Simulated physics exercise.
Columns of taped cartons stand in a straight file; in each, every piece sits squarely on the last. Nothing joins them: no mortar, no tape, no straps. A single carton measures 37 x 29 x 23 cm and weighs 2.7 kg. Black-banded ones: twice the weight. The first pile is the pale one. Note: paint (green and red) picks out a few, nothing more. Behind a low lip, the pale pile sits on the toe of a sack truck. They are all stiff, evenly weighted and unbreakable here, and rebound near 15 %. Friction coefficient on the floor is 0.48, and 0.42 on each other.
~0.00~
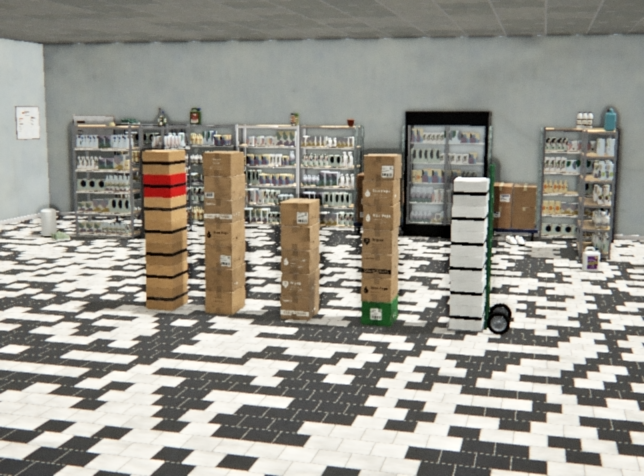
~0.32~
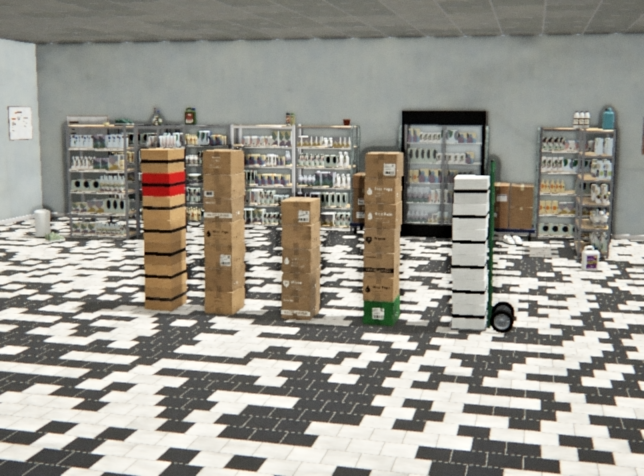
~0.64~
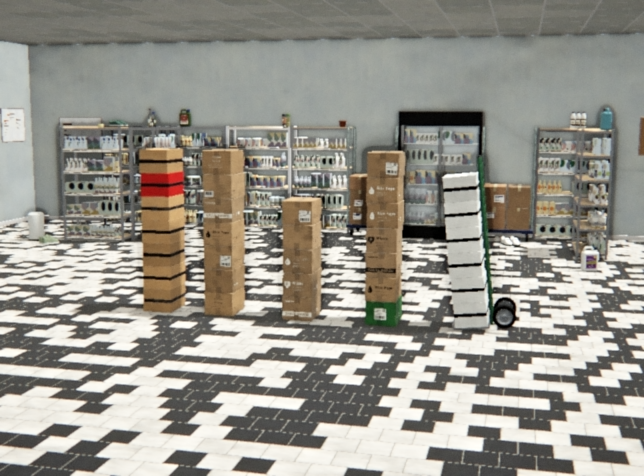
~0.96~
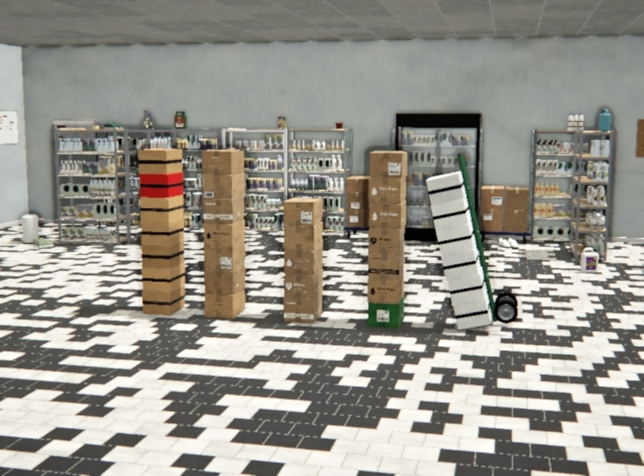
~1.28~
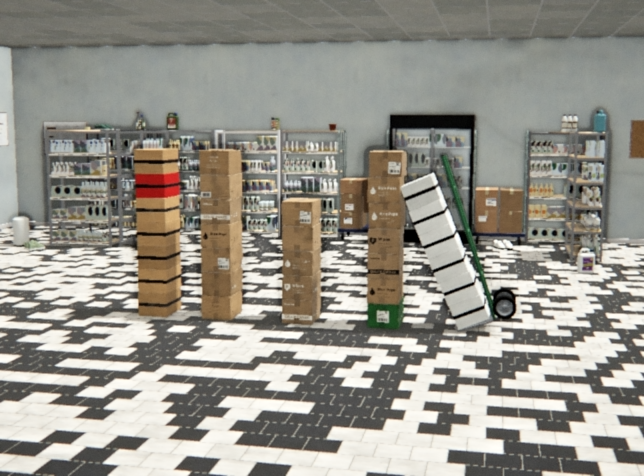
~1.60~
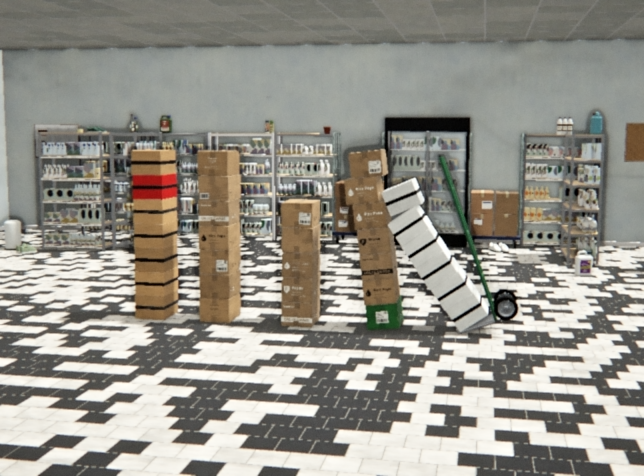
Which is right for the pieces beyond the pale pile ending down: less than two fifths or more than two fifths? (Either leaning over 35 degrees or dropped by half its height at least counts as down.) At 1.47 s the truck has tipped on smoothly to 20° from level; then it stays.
Bet the pieces left down will number above two in five.
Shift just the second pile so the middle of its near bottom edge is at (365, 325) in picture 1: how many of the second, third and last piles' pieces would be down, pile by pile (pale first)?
Second 6, third 5, last 6 down.
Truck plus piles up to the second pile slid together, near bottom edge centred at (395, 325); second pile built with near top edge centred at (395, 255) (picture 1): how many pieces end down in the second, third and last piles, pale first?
Counts down - second: 2; third: 4; last: 0.
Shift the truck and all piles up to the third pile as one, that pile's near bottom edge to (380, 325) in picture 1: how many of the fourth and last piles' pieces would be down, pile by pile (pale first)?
In that case fourth pile 0 and last pile 0.
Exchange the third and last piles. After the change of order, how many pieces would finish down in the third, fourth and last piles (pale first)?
Pile by pile, you'd see third at 7, fourth at 7 and last at 5 down.
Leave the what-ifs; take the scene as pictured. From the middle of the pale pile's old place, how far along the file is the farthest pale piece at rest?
Some 130 centimetres along the file.
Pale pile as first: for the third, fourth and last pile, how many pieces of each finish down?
From the third pile 5, from the fourth pile 7 and from the last pile 7.
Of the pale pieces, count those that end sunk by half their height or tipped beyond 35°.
Count: 6.
After 2.04 s, 6 of the pale pile down; 1 of the 26 other cartons down; green carton leaning 28°.
After 2.74 s, 6 of the pale pile down; 12 of the 26 other cartons down; green carton leaning 57°; red carton leaning 3°.
After 4.02 s, 6 of the pale pile down; 26 of the 26 other cartons down; red carton leaning 67°, 79 cm lower; green carton leaning 57°.
At rest (5.3 s), 6 of the pale pile down; 26 of the 26 other cartons down; red carton on its side; green carton leaning 57°. That is 100 per cent. As the last picture would show them, middles, green carton near (368, 306).
